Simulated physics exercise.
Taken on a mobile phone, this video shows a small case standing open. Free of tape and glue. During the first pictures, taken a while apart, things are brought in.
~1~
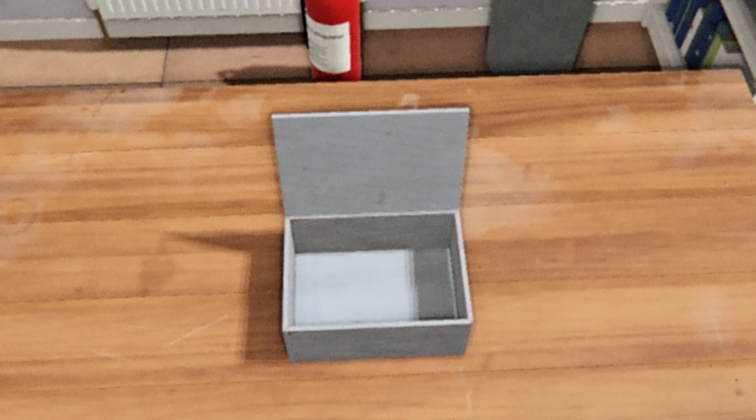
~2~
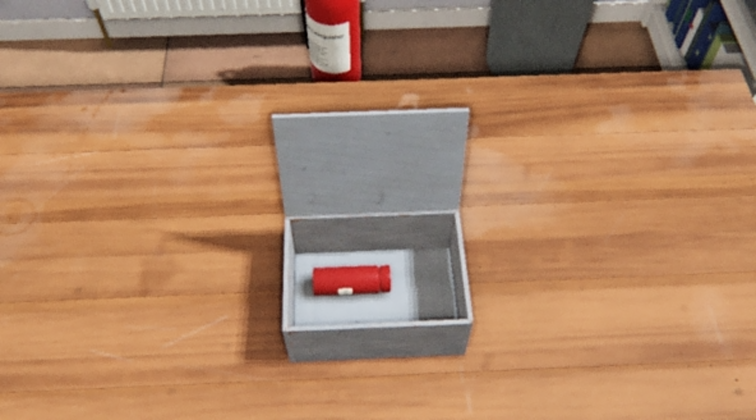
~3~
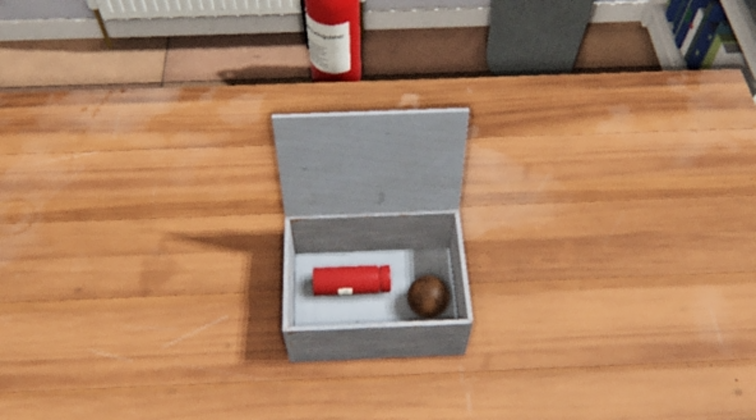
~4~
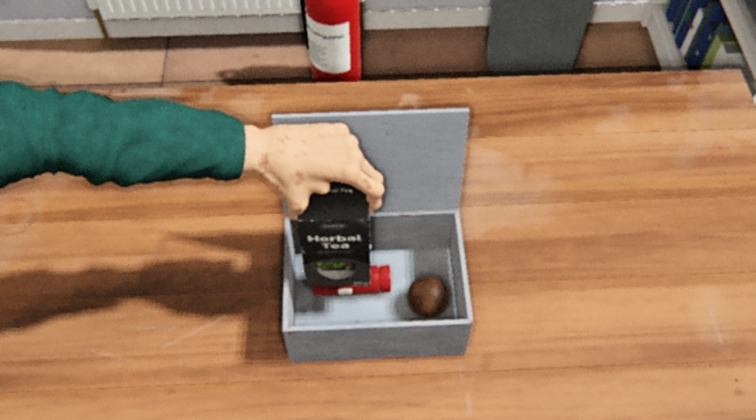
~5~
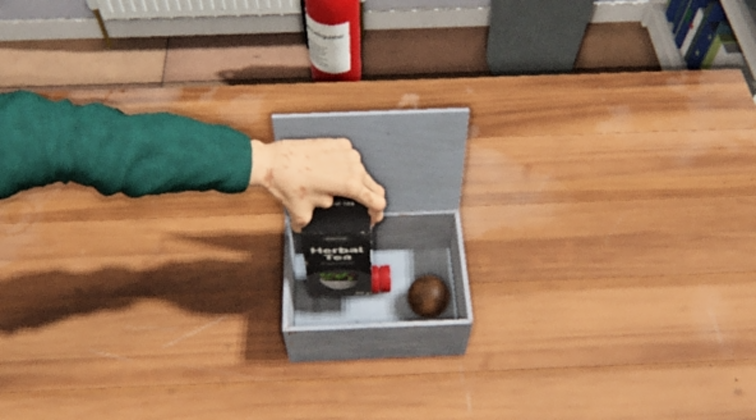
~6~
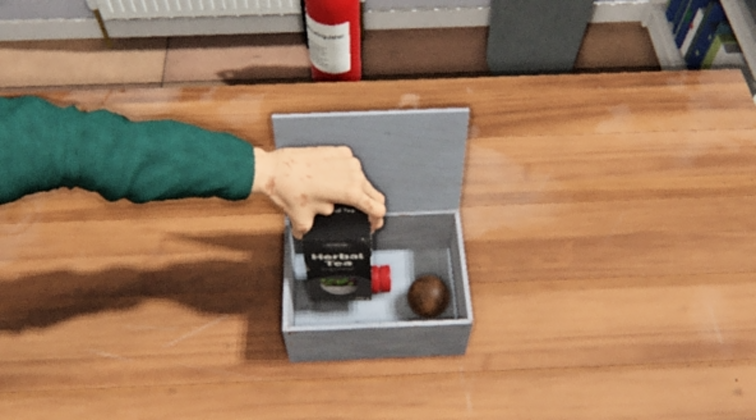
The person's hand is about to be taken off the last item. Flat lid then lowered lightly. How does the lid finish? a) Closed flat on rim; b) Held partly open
b.
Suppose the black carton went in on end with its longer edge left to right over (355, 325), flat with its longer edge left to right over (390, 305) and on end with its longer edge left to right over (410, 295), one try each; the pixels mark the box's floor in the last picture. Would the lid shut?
The lid stays up the first time, stays up the second time and goes down the third time.
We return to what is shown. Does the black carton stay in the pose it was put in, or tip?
In the end, the black carton winds up askew.
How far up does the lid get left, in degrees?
I'd put it at roughly 25°.
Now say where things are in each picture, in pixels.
The last thing is not in view yet, in the first frame.
The last thing is not in view yet; red shaker (352, 280), in the second frame.
The last thing is not in view yet; red shaker (352, 280), in the third frame.
Still above its spot; black carton (337, 234), in the fourth frame.
Still above its spot; black carton (339, 245), in the fifth frame.
Put in, still held; black carton (340, 251), in the sixth frame.
Then, 0.50 s after the last picture, black carton tipped 51° from how it was near (340, 284); red shaker rolled about its own width.
Then, 1.40 s after the last picture, lid 72° above the rim; black carton tipped 51° from how it was near (340, 284); red shaker rolled about its own width.
Then, 1.90 s after the last picture, lid 40° above the rim; black carton tipped 51° from how it was near (340, 284); red shaker rolled about its own width.
Then, 3.40 s after the last picture, lid 24° above the rim; black carton tipped 51° from how it was near (340, 284); red shaker rolled about its own width.
At rest, lid 24° above the rim; tipped over in the box, black carton; the other 2 in place. Seen from the same camera at the end, black carton near (340, 284).
